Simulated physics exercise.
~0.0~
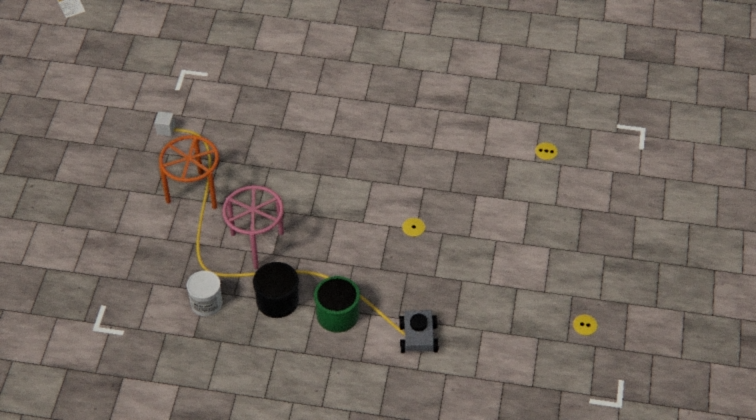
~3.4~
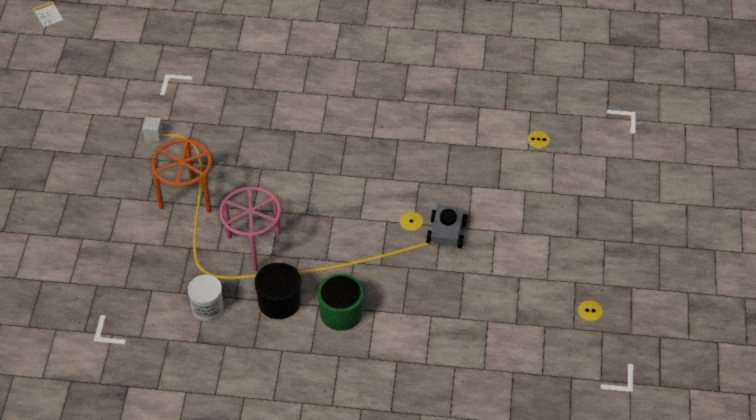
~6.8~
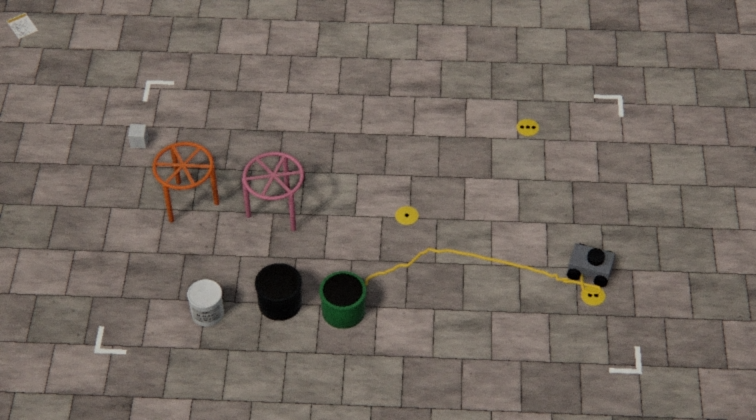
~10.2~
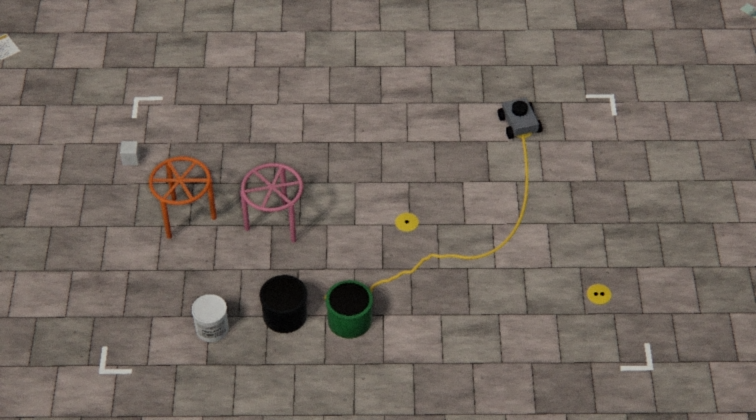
On a paved floor, a small cart towing a yellow cord past stools and pots to yellow marks, the cord pulling free.
